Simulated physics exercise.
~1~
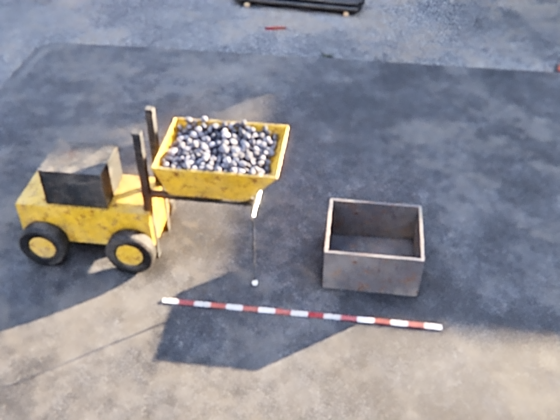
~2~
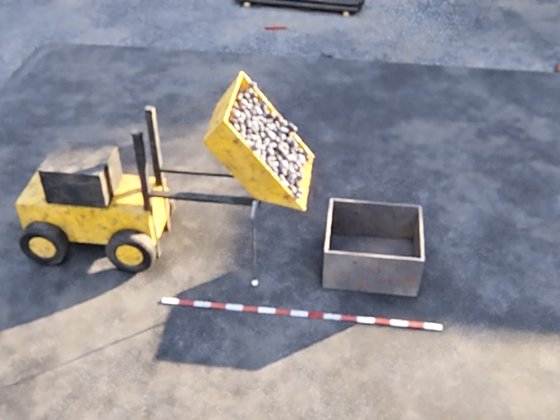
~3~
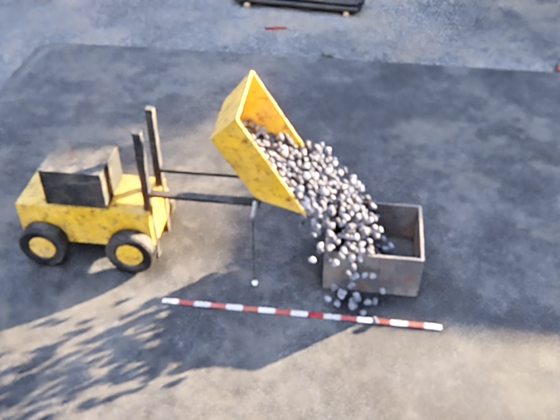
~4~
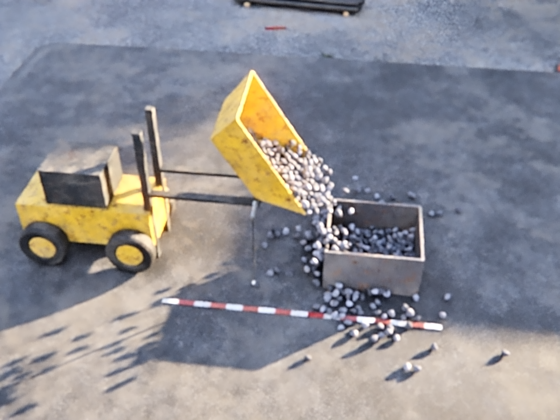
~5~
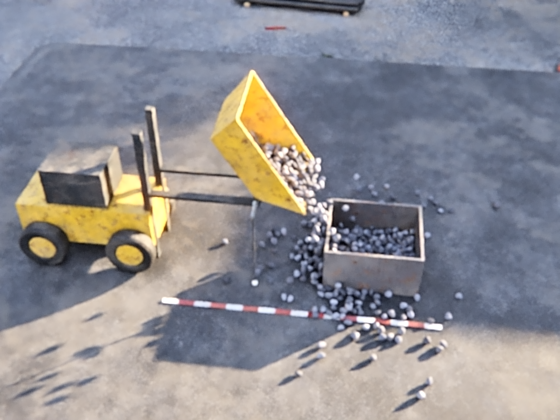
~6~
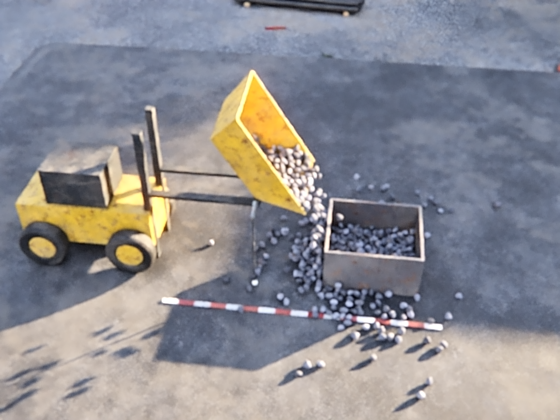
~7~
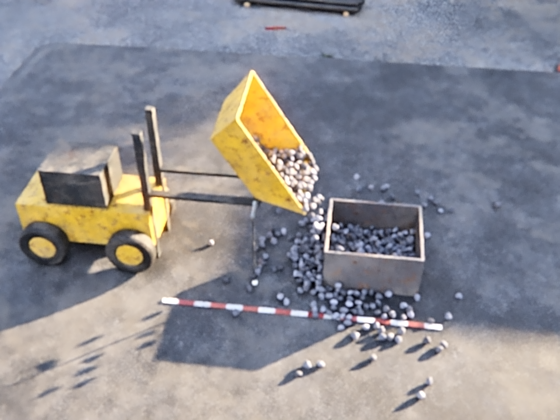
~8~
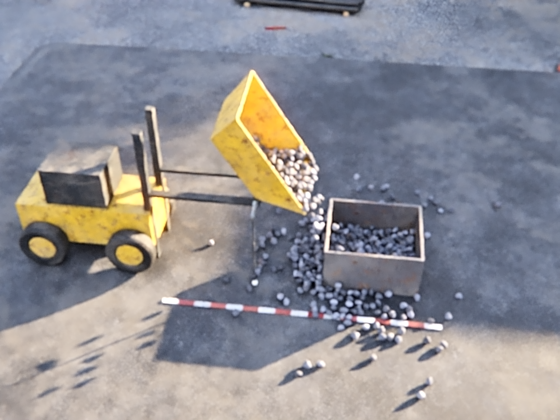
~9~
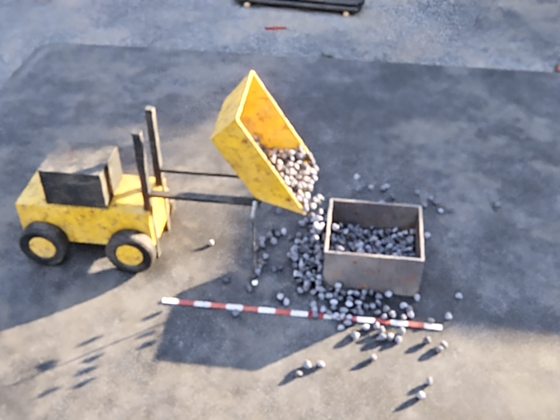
A yellow toy-like forklift tipped its skip of grey stones steeply to the right, sending them pouring into and around an open box, and it ended with the skip still tilted, some stones left inside it, many in the box and others scattered on the ground.
